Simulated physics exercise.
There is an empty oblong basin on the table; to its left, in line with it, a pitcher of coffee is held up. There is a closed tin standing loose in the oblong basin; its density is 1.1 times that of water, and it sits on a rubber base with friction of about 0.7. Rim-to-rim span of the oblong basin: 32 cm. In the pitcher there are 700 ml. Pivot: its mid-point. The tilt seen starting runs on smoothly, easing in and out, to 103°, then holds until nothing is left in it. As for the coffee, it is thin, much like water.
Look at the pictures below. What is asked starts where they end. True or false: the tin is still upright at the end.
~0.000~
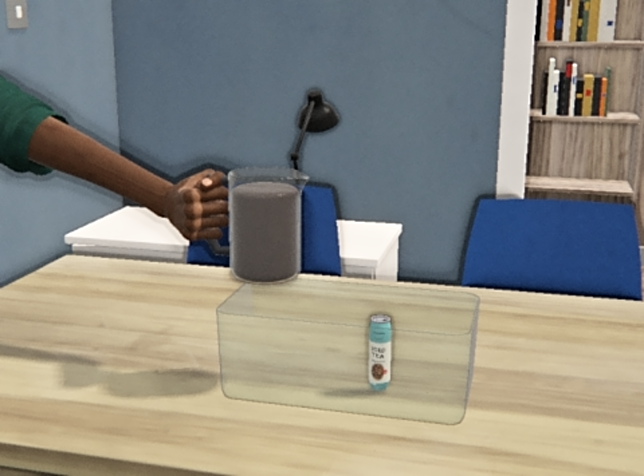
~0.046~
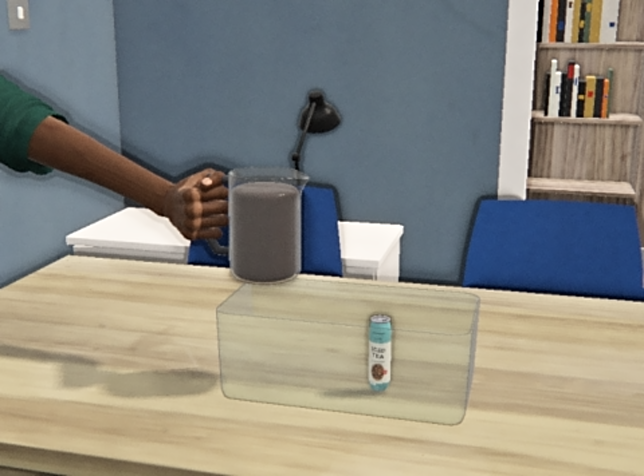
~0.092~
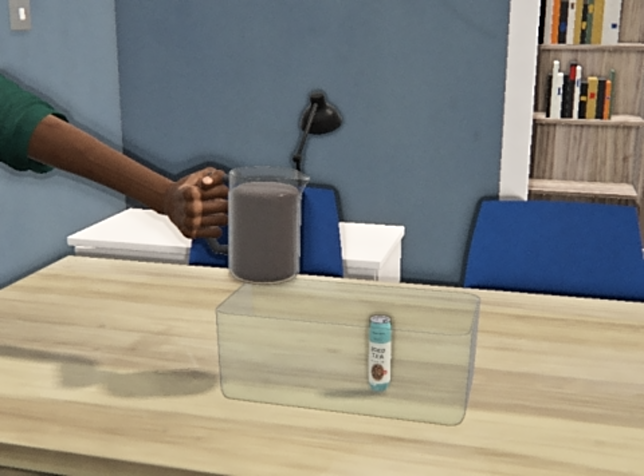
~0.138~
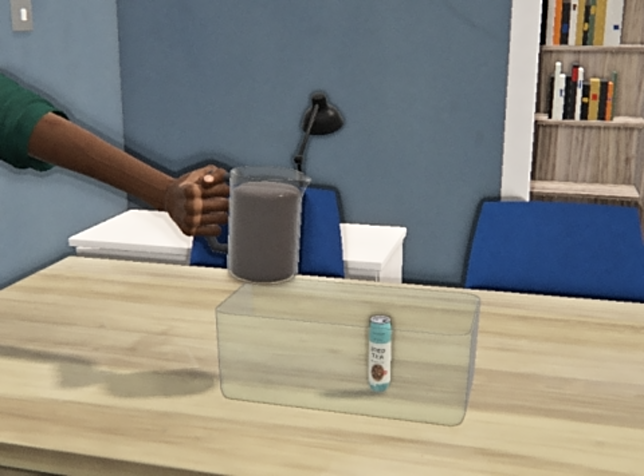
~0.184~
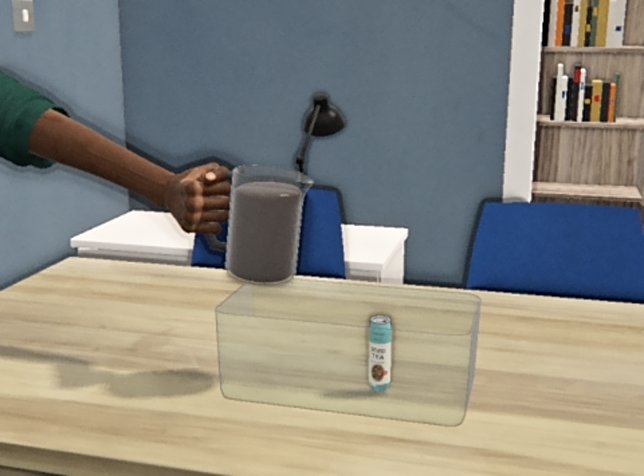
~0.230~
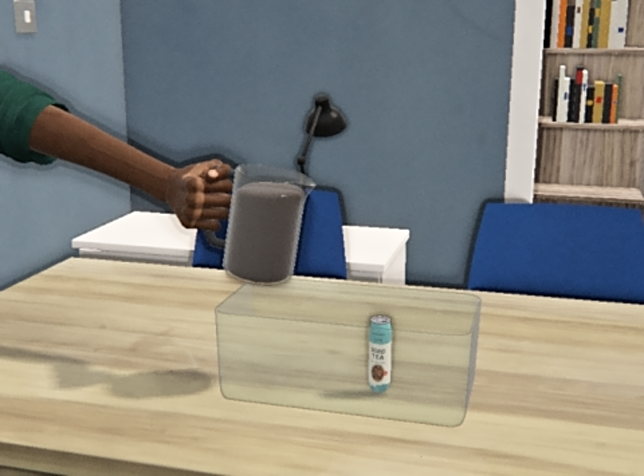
False.
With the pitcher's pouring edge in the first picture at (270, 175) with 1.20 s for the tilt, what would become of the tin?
Then it stays on its base.
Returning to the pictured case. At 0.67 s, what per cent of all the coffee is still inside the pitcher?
About 90 percent.
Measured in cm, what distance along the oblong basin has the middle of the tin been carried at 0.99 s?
Measured centre to centre, about 2 cm.
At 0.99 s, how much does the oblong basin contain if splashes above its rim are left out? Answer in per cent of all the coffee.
That comes to about 38 percent.
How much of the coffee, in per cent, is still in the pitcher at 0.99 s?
About 48 % is still there.
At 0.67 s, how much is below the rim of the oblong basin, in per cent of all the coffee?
2 %, give or take.
After 0.67 s the tilt is 61° and 90 per cent is still to pour; the tin stands where it began.
After 0.99 s the tilt is 96° and 47 per cent is still to pour; the tin leans 20°.
After 1.33 s the tilt is 103° and 8 per cent is still to pour; the tin lies on its side.
After 1.70 s the tilt is 103° and 1 per cent is still to pour; the tin lies on its side.
In the end the tin lies on its side.
